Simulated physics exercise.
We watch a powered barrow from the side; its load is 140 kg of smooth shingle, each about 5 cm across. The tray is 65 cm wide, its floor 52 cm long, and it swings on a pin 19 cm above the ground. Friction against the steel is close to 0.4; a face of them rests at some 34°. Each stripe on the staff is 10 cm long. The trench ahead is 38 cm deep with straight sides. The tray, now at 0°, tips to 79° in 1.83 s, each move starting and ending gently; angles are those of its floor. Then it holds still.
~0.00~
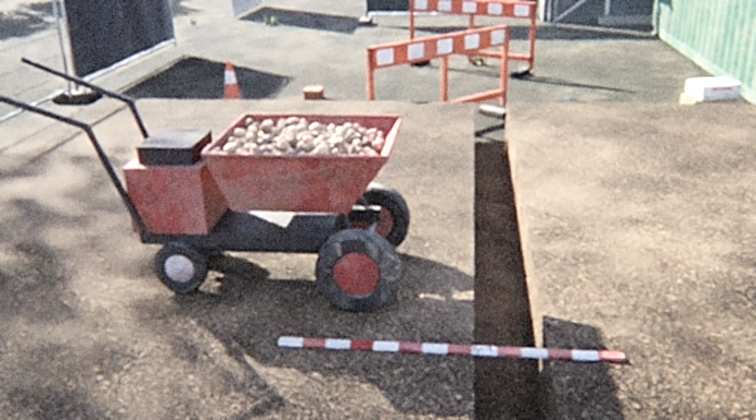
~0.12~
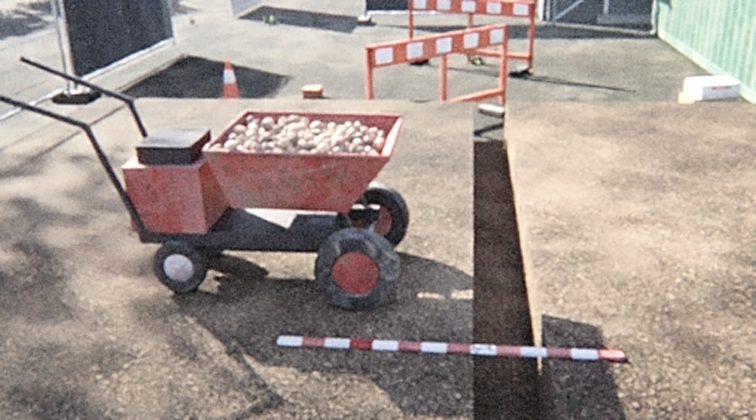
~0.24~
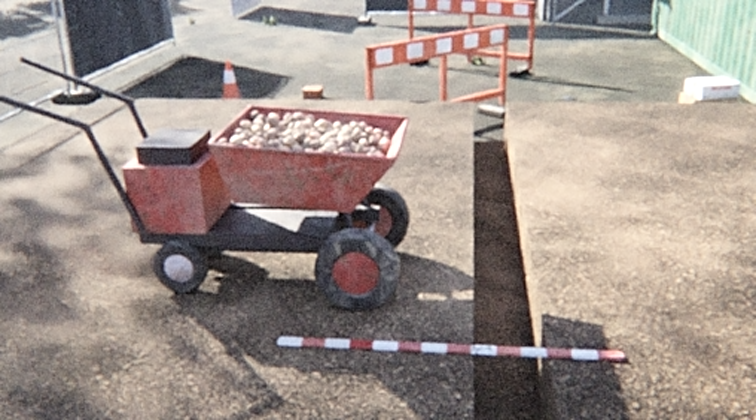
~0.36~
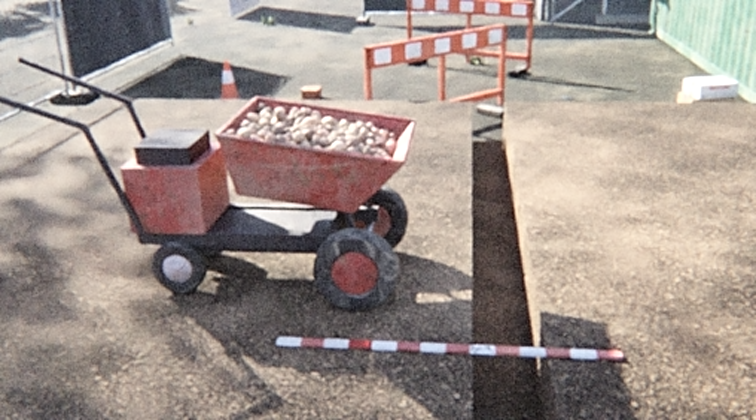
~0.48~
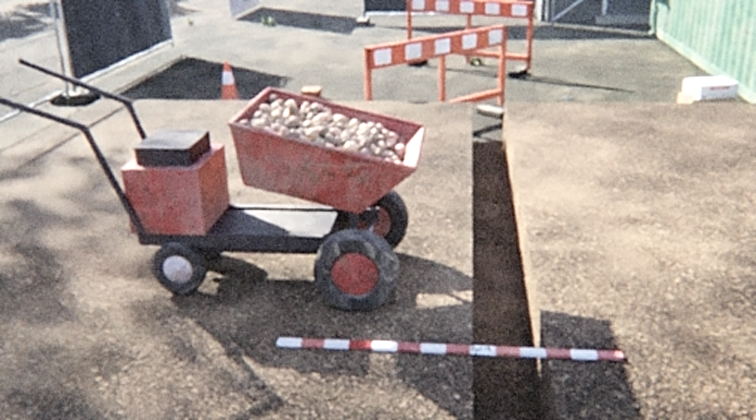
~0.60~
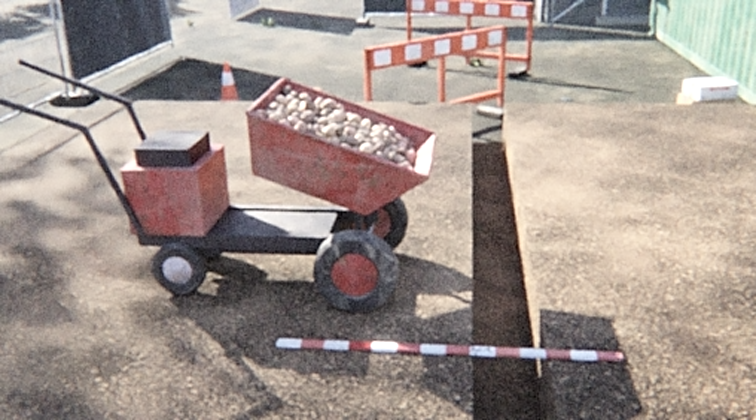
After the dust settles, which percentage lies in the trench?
Close to 76 in a hundred.
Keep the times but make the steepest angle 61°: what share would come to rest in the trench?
It would be near 70 per cent.
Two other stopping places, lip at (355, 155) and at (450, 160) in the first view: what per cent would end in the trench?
Near 100 per cent from the first place, 15 from the second.
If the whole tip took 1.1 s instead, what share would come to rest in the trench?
In that case some 65 per cent.
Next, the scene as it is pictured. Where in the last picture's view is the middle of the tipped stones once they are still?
Near (514, 332).
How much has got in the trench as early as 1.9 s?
About 55 per cent by then.
After 1.4 s the floor is at 67°; 91 % in the tray, 9 % in the trench; the foremost stones are at (531, 292).
After 1.9 s the floor is at 79°; 19 % in the tray, 57 % in the trench, 24 % past the trench; the foremost stones are at (706, 301).
After 2.3 s the floor is at 79°; 4 % in the tray, 72 % in the trench, 25 % past the trench; the foremost stones are past the picture's edge.
After 4.2 s the floor is at 79°; 0 % in the tray, 76 % in the trench, 24 % past the trench; the foremost stones are past the picture's edge.
